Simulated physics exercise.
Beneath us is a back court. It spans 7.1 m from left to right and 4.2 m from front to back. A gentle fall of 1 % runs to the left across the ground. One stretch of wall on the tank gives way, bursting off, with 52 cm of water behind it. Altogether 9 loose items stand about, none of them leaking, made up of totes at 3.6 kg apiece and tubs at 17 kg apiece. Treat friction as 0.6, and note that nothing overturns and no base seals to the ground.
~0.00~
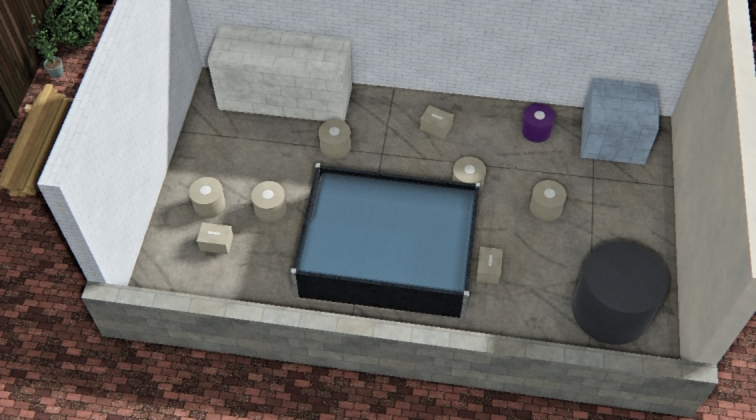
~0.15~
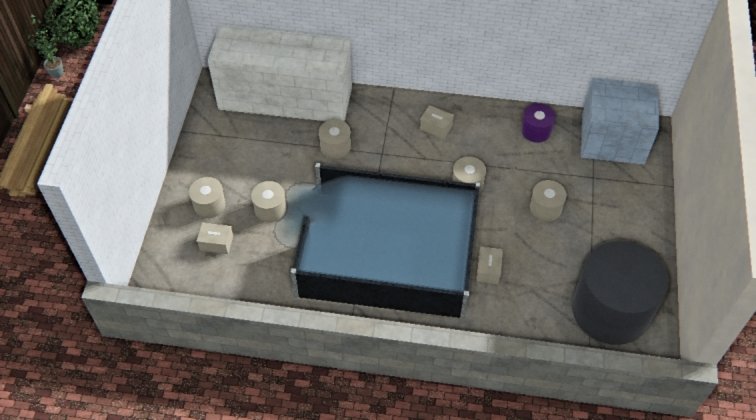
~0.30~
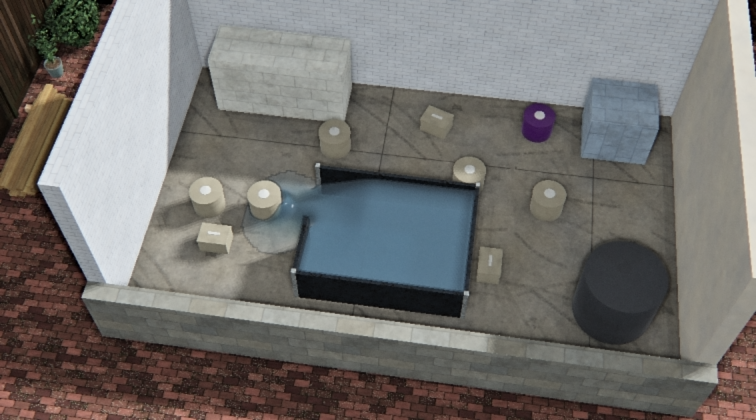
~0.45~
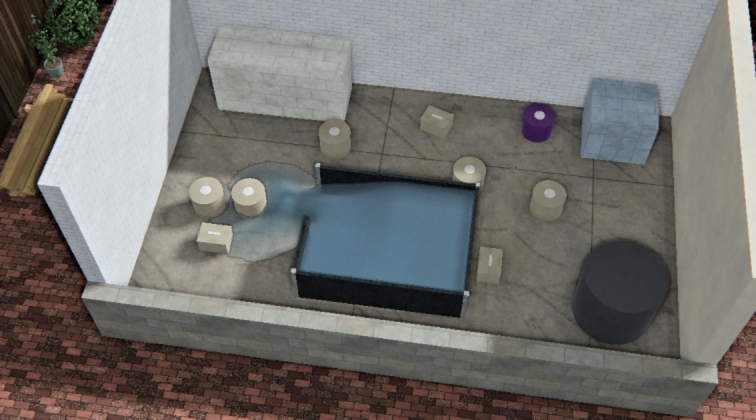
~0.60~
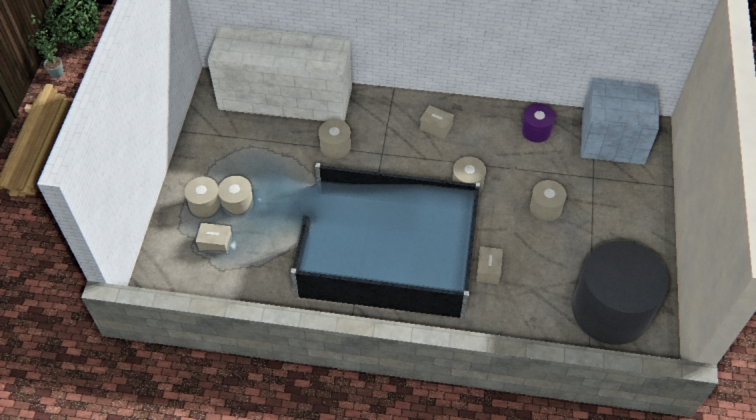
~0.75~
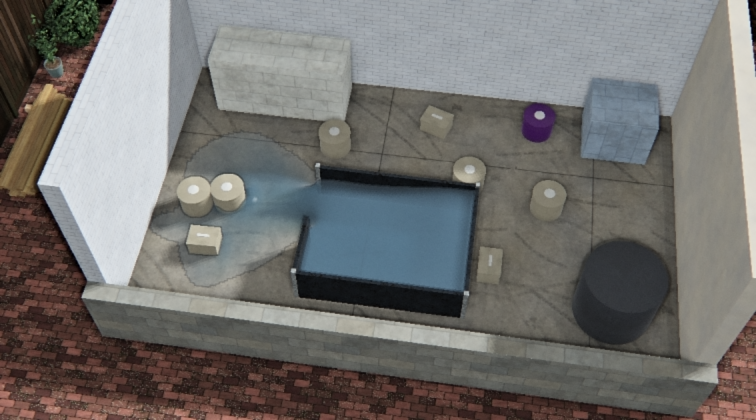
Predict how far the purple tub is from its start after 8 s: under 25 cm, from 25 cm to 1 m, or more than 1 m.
Almost still.
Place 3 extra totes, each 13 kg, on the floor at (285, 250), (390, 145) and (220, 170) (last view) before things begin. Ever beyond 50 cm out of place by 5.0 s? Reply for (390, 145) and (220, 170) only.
So that's behind the line and then across the line.
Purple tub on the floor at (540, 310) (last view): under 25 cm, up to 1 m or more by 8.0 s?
As it turns out, it barely budges.
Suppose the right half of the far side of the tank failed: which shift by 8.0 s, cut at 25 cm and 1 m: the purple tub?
Result: The purple tub goes a long way.
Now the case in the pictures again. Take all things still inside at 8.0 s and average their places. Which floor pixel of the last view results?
They're centred close to (425, 201).
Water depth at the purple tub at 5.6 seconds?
The depth there is around 1 cm.
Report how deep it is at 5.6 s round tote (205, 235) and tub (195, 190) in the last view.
Depths: Near 15 cm, then near 9 cm.
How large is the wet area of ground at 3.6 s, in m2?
Wet: Near 14 m2.
After 1.6 s the purple tub is near (540, 115), 0.0 m from its start, aground; 1 afloat.
After 3.6 s the purple tub is near (540, 115), 0.0 m from its start, aground; 2 afloat.
After 5.6 s the purple tub is near (540, 115), 0.0 m from its start, aground; 1 afloat.
After 8.0 s the purple tub is near (540, 115), 0.0 m from its start, aground; 2 afloat.
